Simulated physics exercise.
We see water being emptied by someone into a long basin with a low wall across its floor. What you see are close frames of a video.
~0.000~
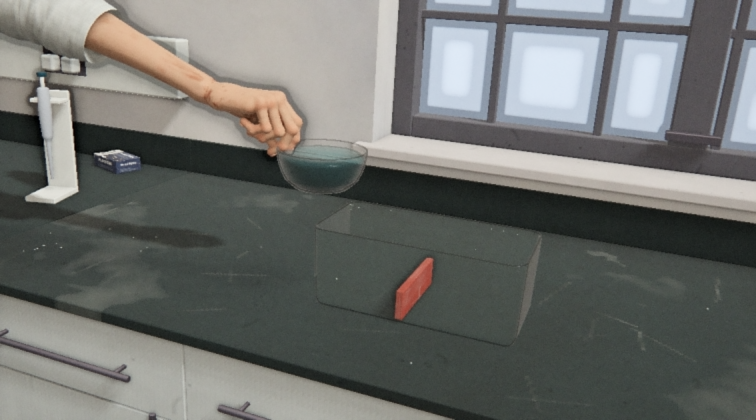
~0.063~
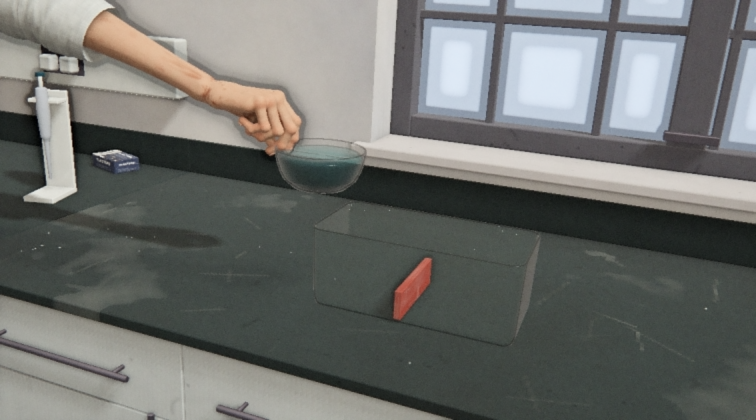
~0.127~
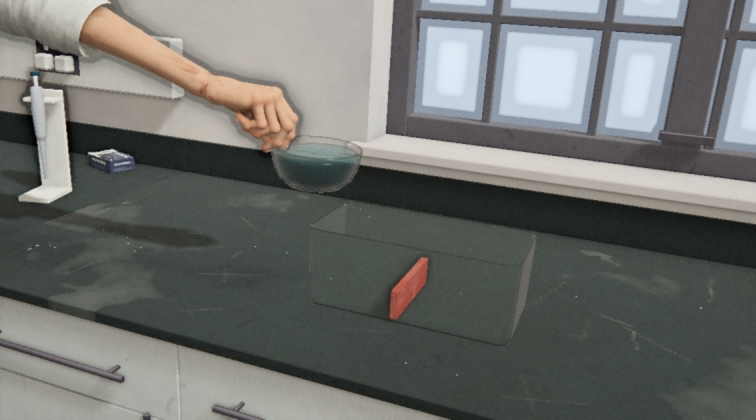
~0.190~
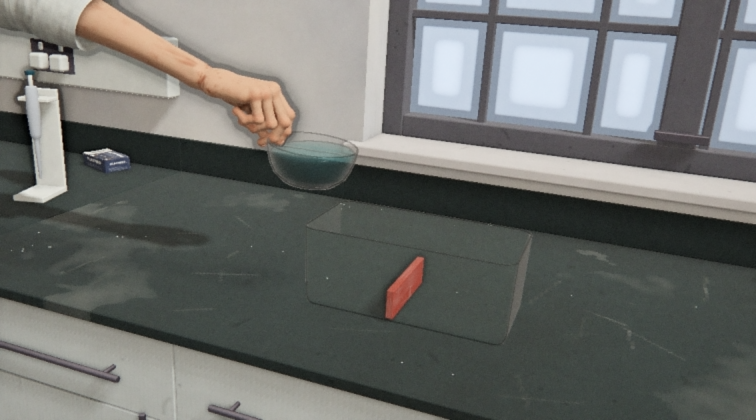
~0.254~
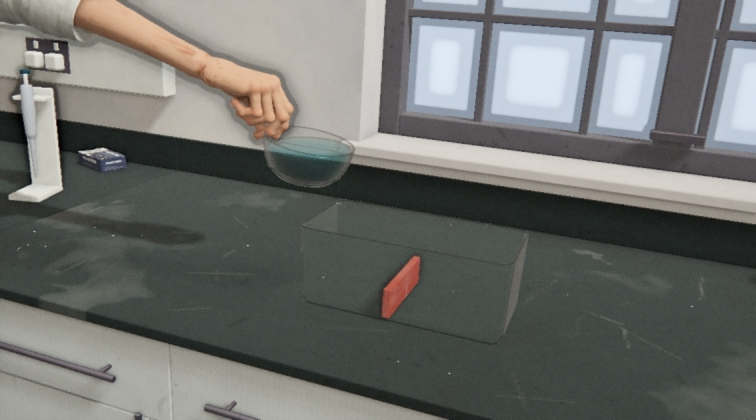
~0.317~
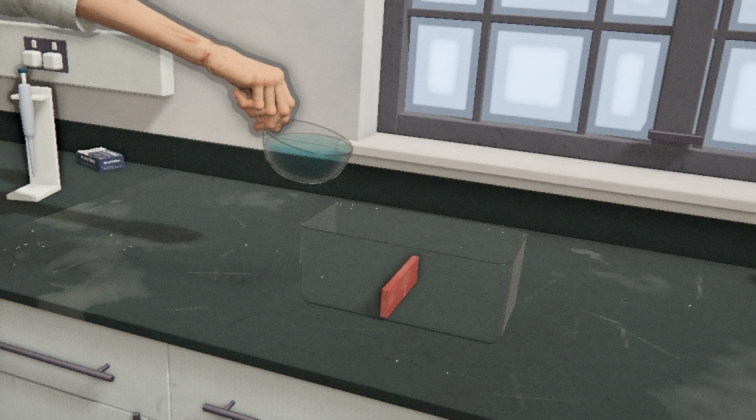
A hand holding a clear glass bowl of teal water slowly tilts it toward the right above a dark, scuffed countertop, seen from slightly above in a room with a barred window. Below sits a long transparent basin with a low red wall across its floor, and a white stand and small box are at left. The bowl's tilt steepens gradually while the view drifts slightly to the right.
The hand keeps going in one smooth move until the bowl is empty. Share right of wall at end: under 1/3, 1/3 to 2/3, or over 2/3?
A third to two thirds.
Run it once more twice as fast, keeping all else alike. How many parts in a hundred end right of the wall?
Near 75 %.
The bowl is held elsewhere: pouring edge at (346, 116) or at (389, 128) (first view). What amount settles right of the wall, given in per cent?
About 25 % the first time, about 90 % the second.
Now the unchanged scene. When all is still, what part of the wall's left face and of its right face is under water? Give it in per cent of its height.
The left side ends up close to 30, the right side close to 30.
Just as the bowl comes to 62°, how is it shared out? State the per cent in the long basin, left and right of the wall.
On the left near 20 in a hundred, on the right near 0 in a hundred.
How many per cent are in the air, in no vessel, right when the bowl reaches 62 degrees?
I'd put it near 35 per cent.
A moment on, the bowl is tipped part way and 42 per cent is still to pour, 21 is left of the wall and 1 right of it.
Next, the bowl is tipped on its side and 4 per cent is still to pour, 36 is left of the wall and 50 right of it.
Then the bowl is tipped on its side and 0 per cent is still to pour, 48 is left of the wall and 51 right of it.
Later the bowl is tipped on its side and 0 per cent is still to pour, 47 is left of the wall and 52 right of it.
In the end 47 per cent lies left of the wall, 52 right of it and 1 outside.
